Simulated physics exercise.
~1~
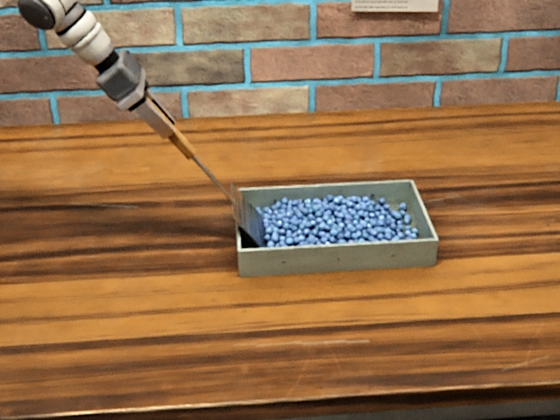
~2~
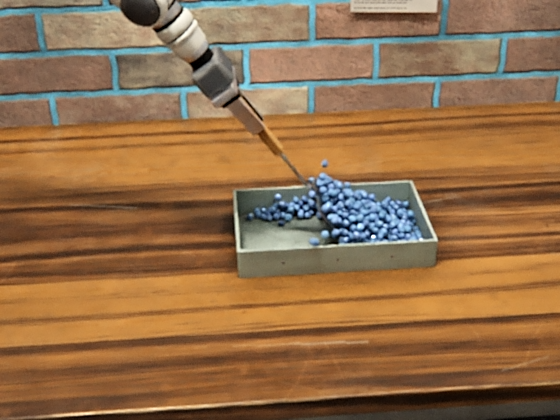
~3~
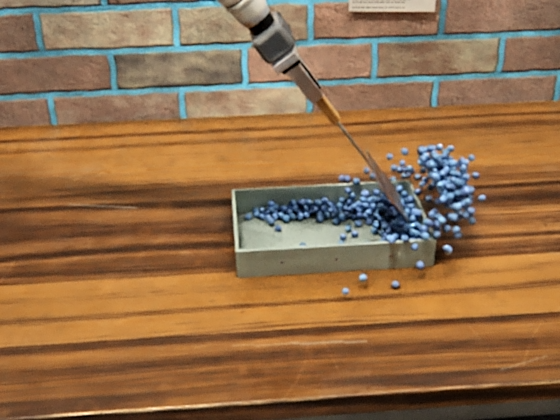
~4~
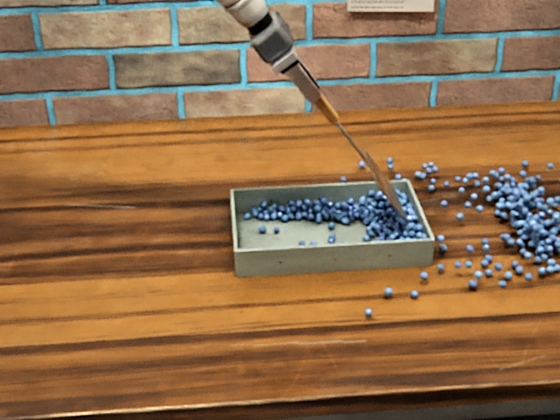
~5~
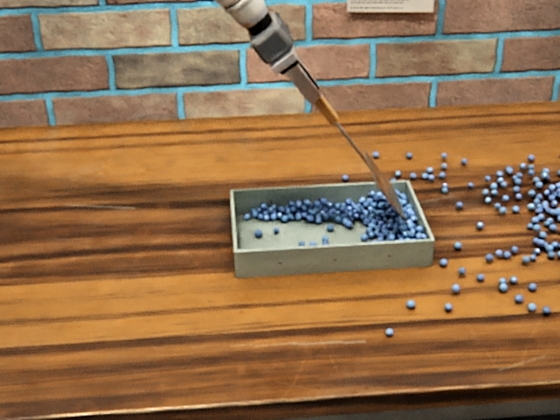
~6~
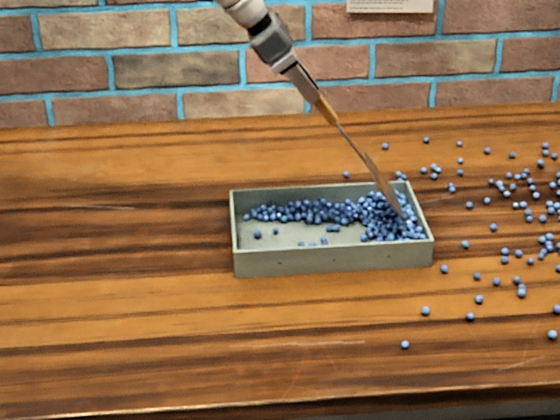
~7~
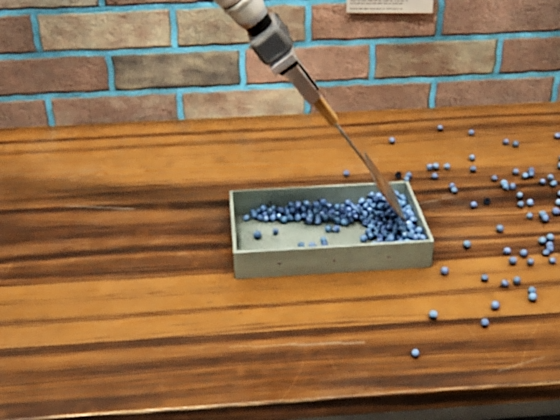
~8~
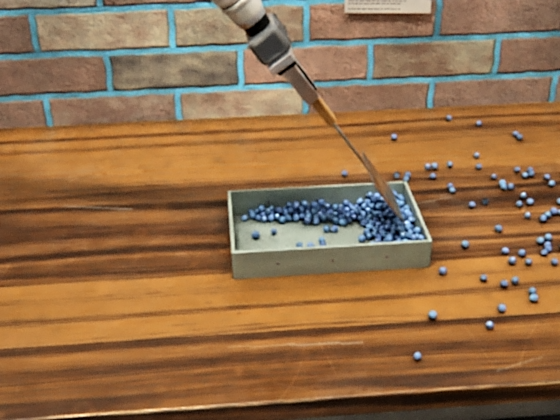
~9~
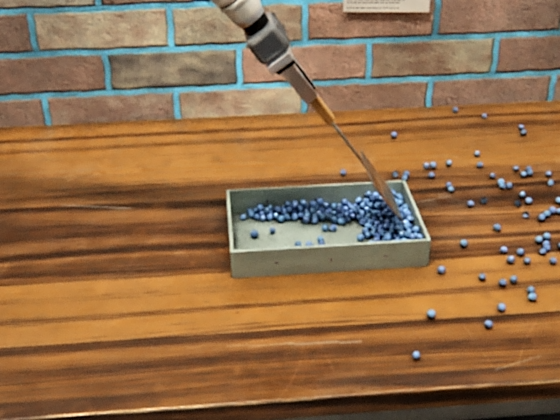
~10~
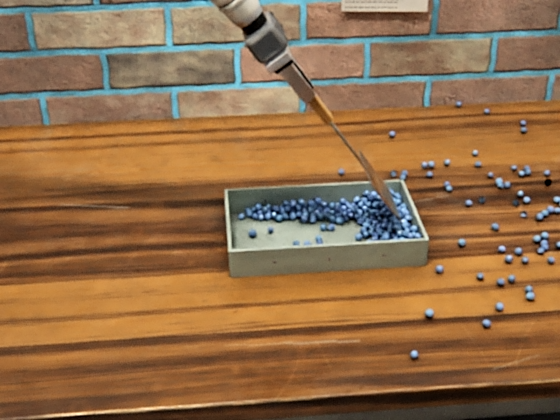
On a wooden table top, a robot arm sweeps a spatula rightward through a trough of blue beads, scattering many across the table.
